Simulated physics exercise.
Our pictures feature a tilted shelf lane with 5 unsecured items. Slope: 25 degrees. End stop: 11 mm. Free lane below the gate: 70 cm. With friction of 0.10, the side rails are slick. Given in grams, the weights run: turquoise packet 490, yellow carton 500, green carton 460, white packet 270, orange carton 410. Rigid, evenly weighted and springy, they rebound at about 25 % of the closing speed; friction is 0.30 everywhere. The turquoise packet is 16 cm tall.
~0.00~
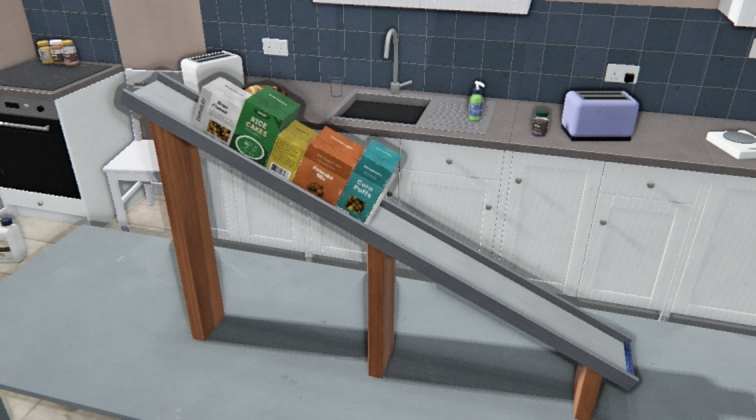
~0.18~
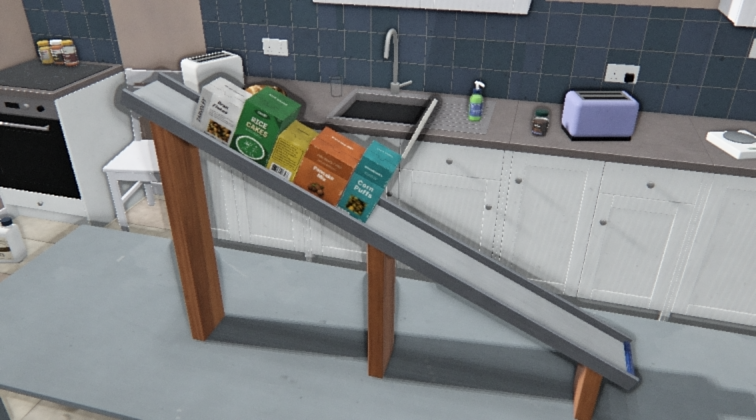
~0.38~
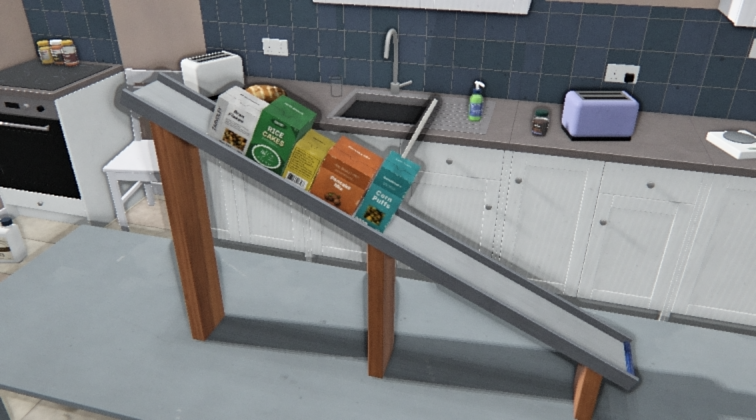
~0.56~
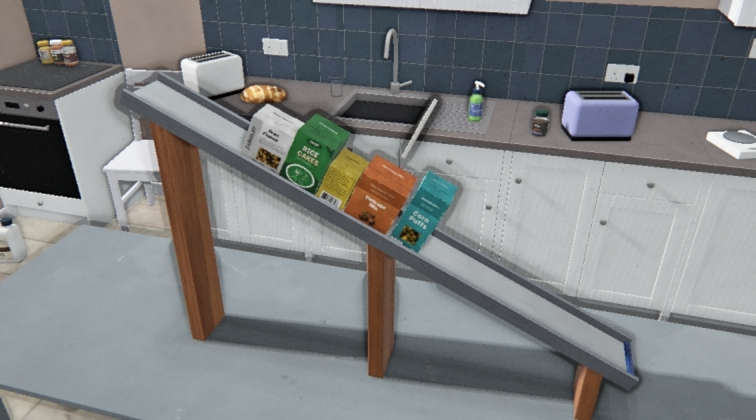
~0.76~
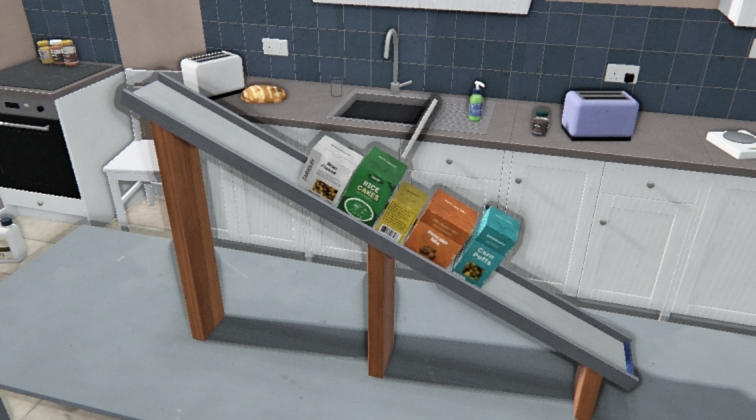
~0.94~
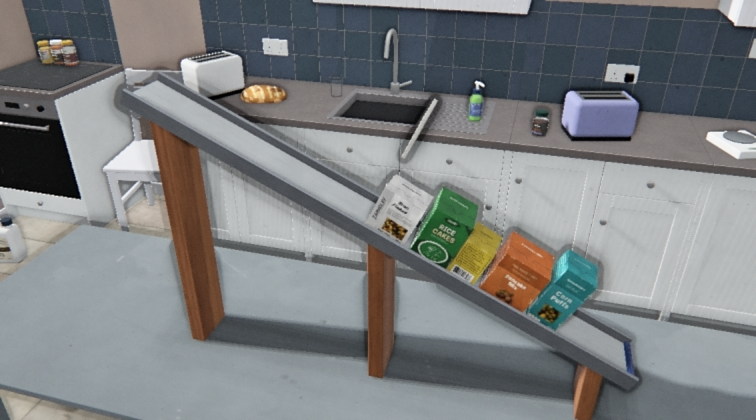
Five colorful food packets slid together down a sloping gray ramp from left to right after a bar beside them swung up, with the turquoise one leading and the white one at the back.
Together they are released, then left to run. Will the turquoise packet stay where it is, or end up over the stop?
It ends up over the stop.
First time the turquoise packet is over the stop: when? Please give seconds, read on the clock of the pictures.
Near 1.2 s.
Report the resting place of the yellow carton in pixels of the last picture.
Resting point, approx. (584, 313) px.
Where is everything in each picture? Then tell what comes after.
The first frame shows gate shut; turquoise packet (368, 183); yellow carton (293, 152).
The second frame shows leader 70 cm from the stop; white packet (225, 113); orange carton (330, 168).
The third frame shows leader 65 cm from the stop; turquoise packet (387, 193); yellow carton (309, 161).
The fourth frame shows leader 56 cm from the stop; turquoise packet (423, 213); white packet (273, 140).
The fifth frame shows leader 39 cm from the stop; turquoise packet (485, 248); yellow carton (402, 213).
The sixth frame shows leader 19 cm from the stop; turquoise packet (561, 291); white packet (399, 210).
Around 1.04 s, leader 6 cm from the stop; turquoise packet near (612, 319).
Around 1.24 s, turquoise packet now over the stop; white packet tipped 33° against what carries it; orange carton tipped 11° against what carries it.
Finally (2.1 s), over the stop, turquoise packet; on their side or leaning hard in the lane, white packet; the other 3 in the lane.
